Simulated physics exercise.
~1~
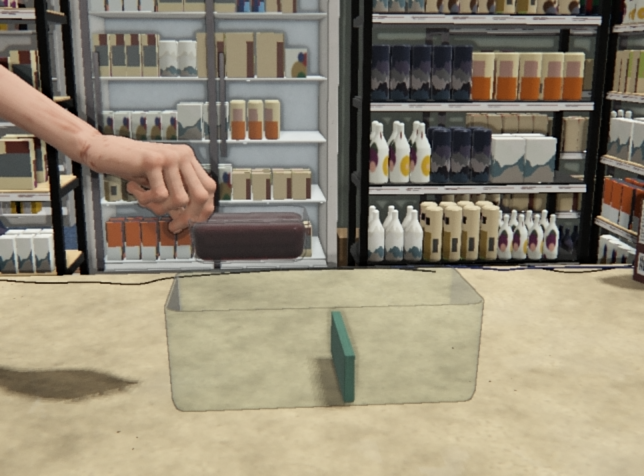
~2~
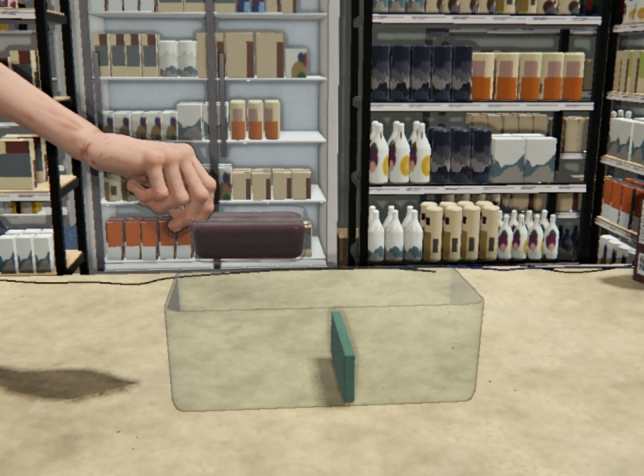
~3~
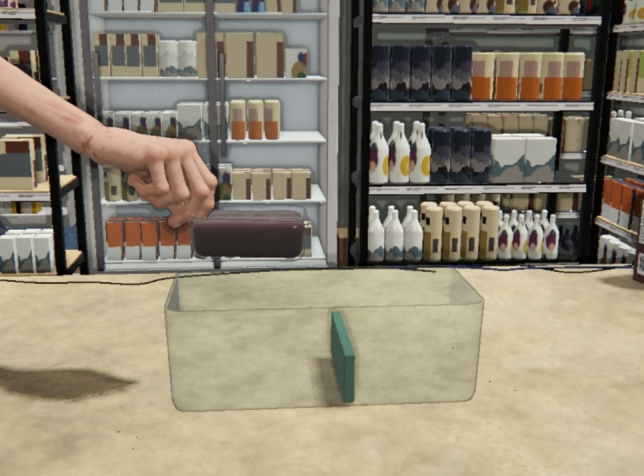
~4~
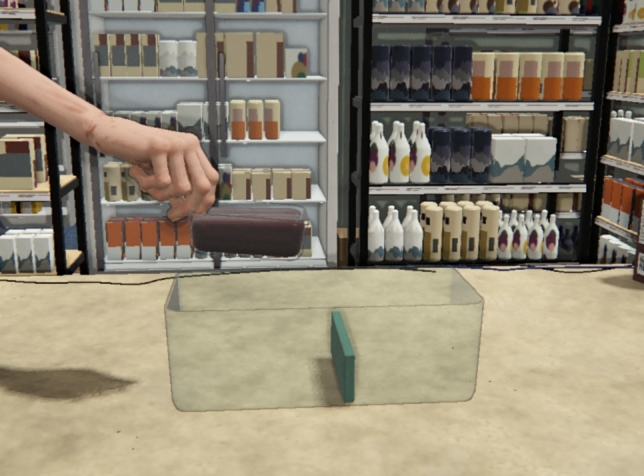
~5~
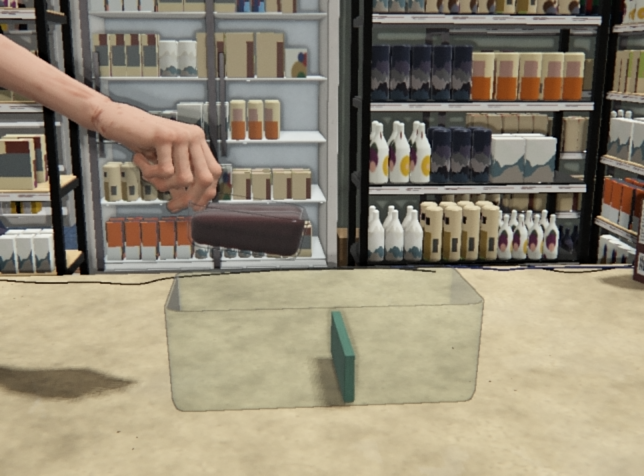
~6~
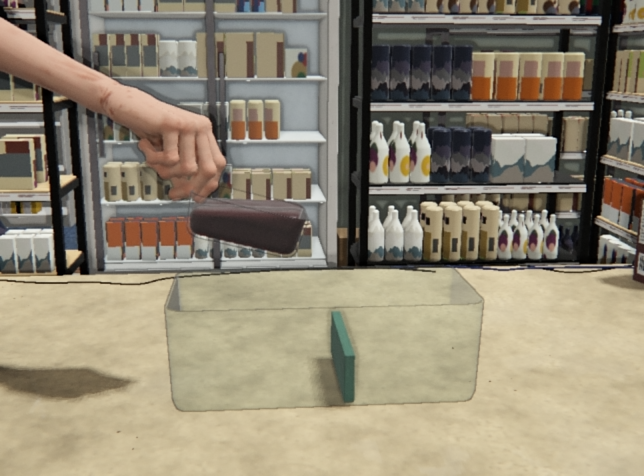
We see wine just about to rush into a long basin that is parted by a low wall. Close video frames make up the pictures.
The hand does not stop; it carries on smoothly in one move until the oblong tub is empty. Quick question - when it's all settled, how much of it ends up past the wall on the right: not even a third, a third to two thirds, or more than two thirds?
I'd say more than two thirds.
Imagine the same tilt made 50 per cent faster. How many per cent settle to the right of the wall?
Something like 90 percent.
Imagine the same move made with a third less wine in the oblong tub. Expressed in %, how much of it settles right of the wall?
I'd put it at some 90 %.
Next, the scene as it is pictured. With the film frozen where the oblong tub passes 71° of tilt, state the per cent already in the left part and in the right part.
5 % left, 40 % right.
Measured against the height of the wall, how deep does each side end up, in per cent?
0 per cent for the left part, 30 for the right.
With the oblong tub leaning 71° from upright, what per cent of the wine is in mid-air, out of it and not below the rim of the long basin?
It works out to about 40 percent.
A moment on, the oblong tub is tipped part way and 18 per cent is still to pour, 4 is left of the wall and 40 right of it.
Next, the oblong tub is tipped right over and 1 per cent is still to pour, 8 is left of the wall and 86 right of it.
Then the oblong tub is tipped right over and 0 per cent is still to pour, 10 is left of the wall and 90 right of it.
Later the oblong tub is tipped right over and 0 per cent is still to pour, 10 is left of the wall and 90 right of it.
At rest 9 per cent lies left of the wall, 90 right of it and 1 outside.
